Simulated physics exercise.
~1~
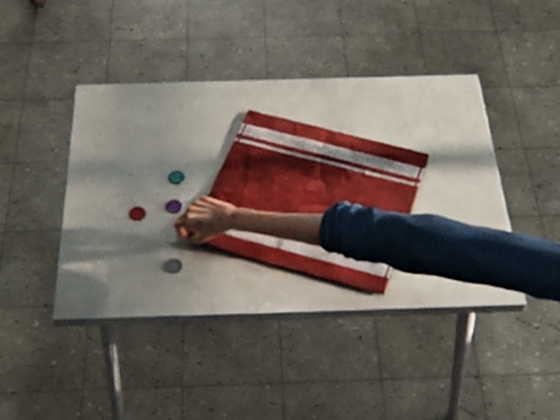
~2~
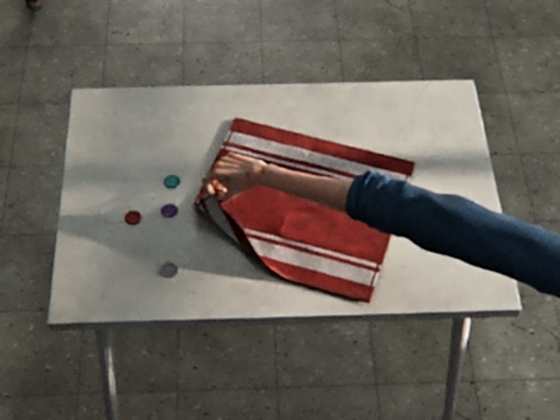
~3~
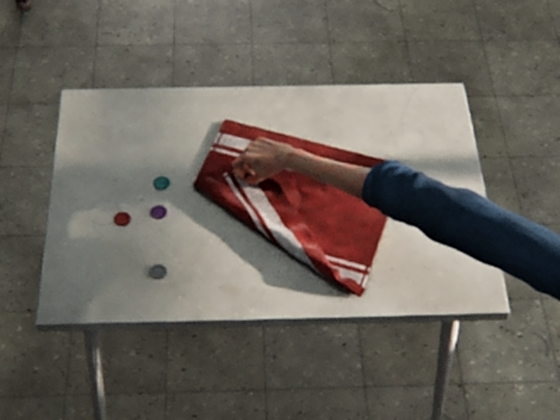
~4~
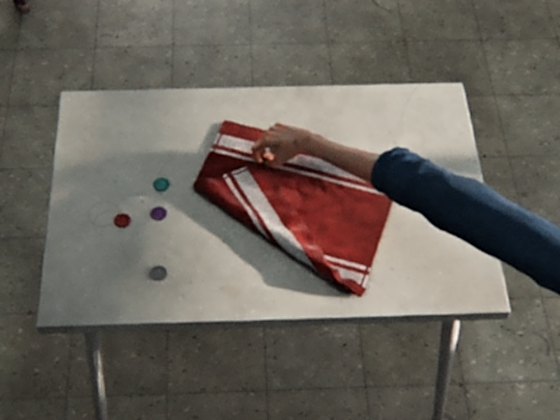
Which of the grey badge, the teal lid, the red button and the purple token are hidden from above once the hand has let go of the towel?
None of them are hidden. The grey badge, the teal lid, the red button and the purple token all remain in plain view on the table to the left of the folded towel.
A red hand towel with white stripes was picked up at its lower left corner by a hand, which drew the corner up and over, lowered it and let go, leaving the towel partly folded beside four small, uncovered discs on the table.
